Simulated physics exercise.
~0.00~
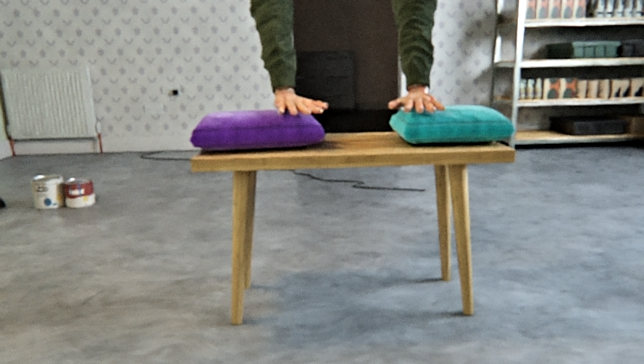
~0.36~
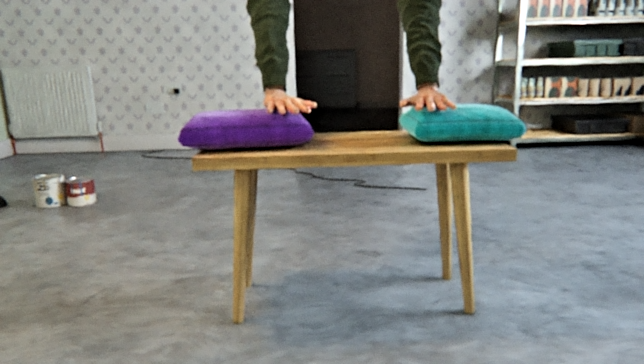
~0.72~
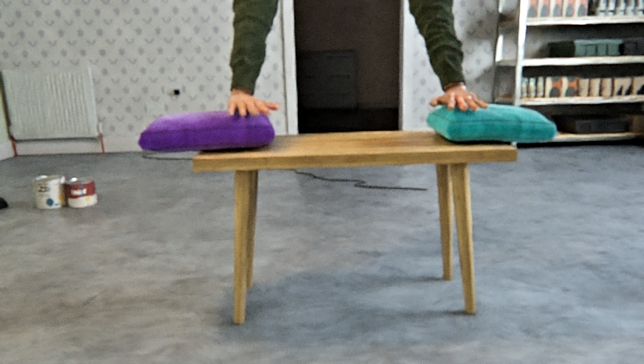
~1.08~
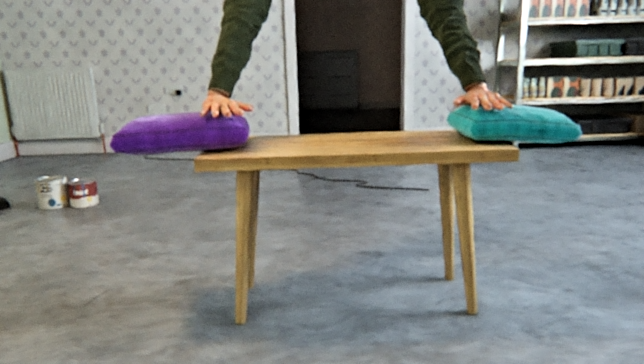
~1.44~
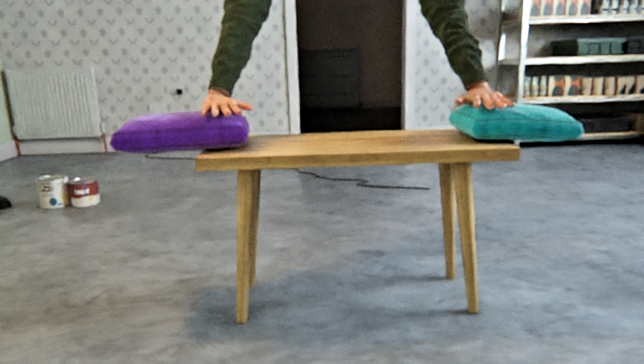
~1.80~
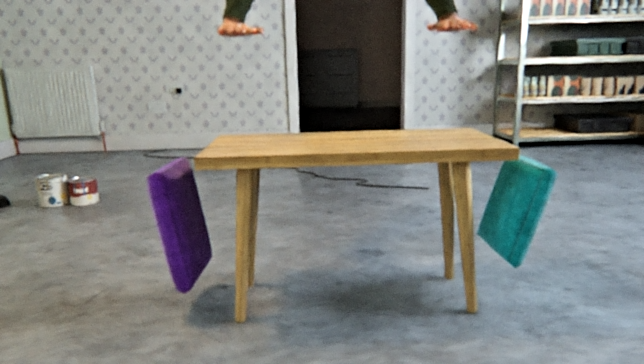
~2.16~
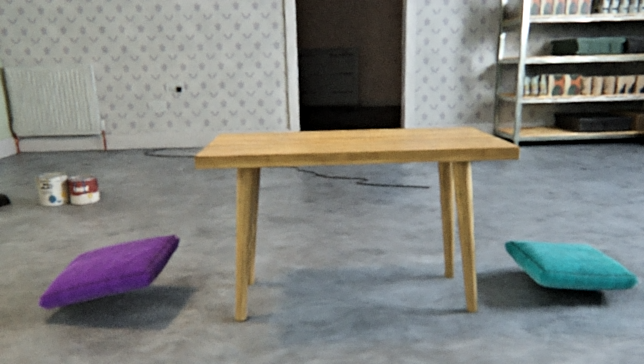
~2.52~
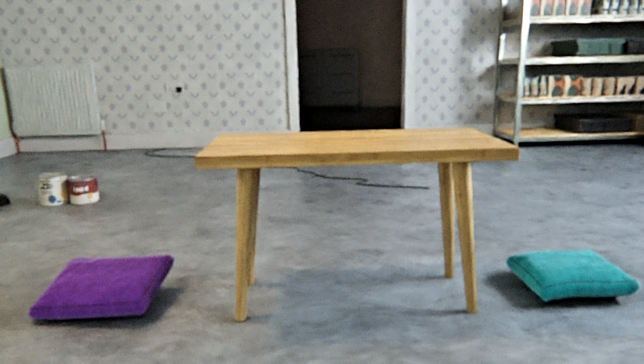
A purple cushion and a turquoise cushion rest on a low wooden table, each under one hand of a person in dark green sleeves, seen from the front in a grey-floored room with patterned wallpaper. Paint tins stand at left and shelves at right. The hands push the cushions apart, purple to the left and turquoise to the right, until both jut well past the table's ends. After a brief pause, the hands lift away, and both cushions tip outwards and drop. They end up lying on the floor on either side of the bare table.
